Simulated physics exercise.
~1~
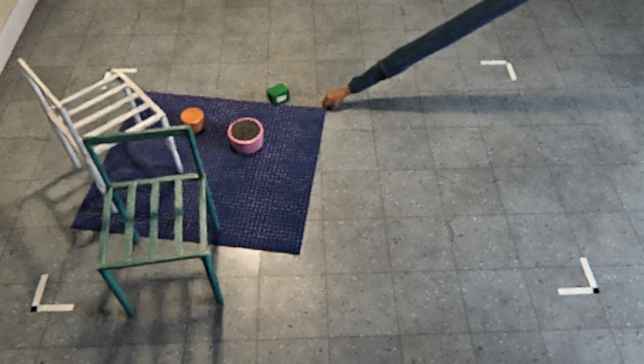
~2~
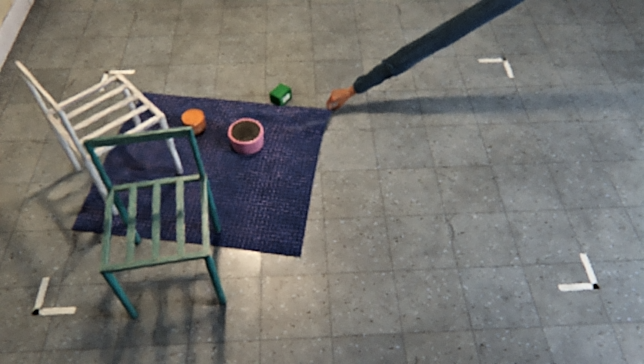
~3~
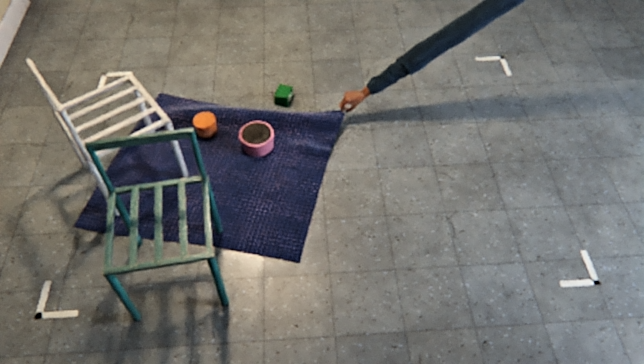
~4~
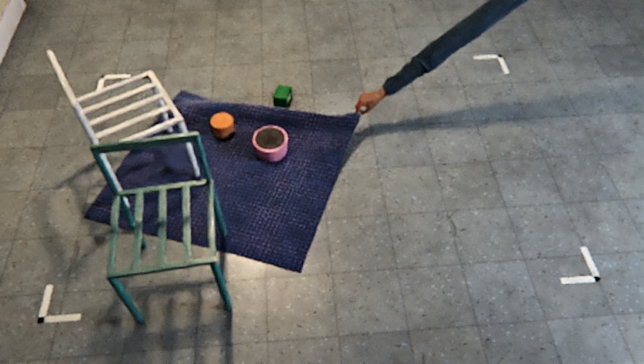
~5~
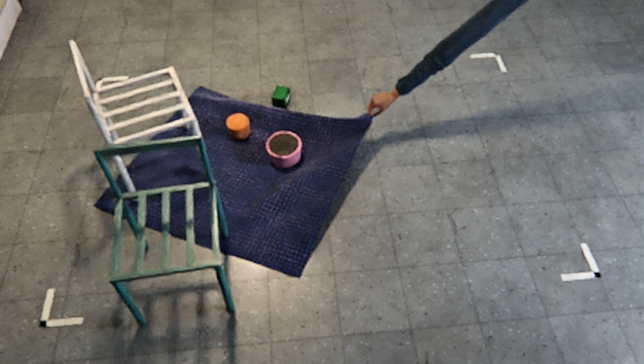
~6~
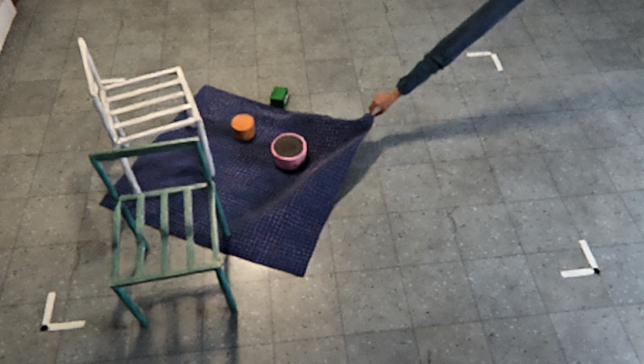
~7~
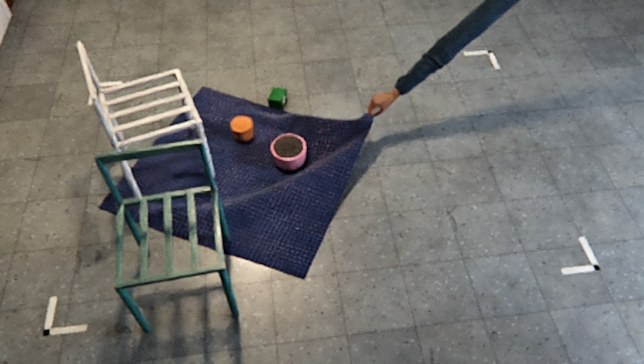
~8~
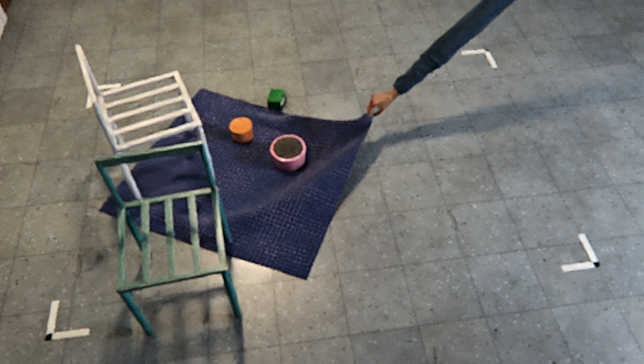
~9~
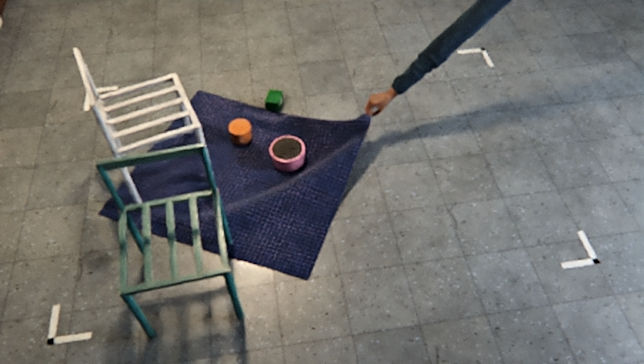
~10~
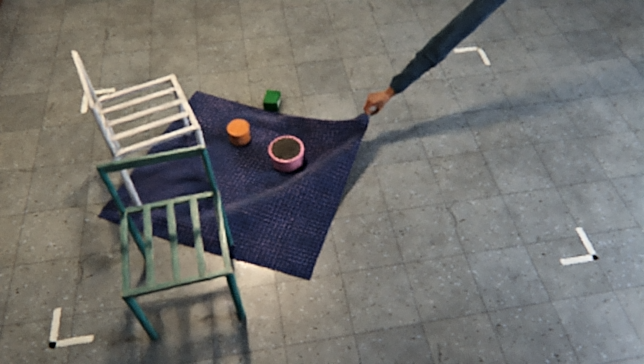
On a grey tiled floor marked with white tape corners, a dark blue mat lies beneath a pink pot and an orange bin, with a small green carton by its far edge and a white chair and a teal chair at the left. A hand reaches in from the upper right and grips the mat's far right corner. It pulls the mat to the right, and the pot, bin and white chair ride along, while the teal chair and carton stay put. The pulling then stops. At the end, the hand still holds the raised corner, with the pot and bin upright on the skewed, rumpled mat.
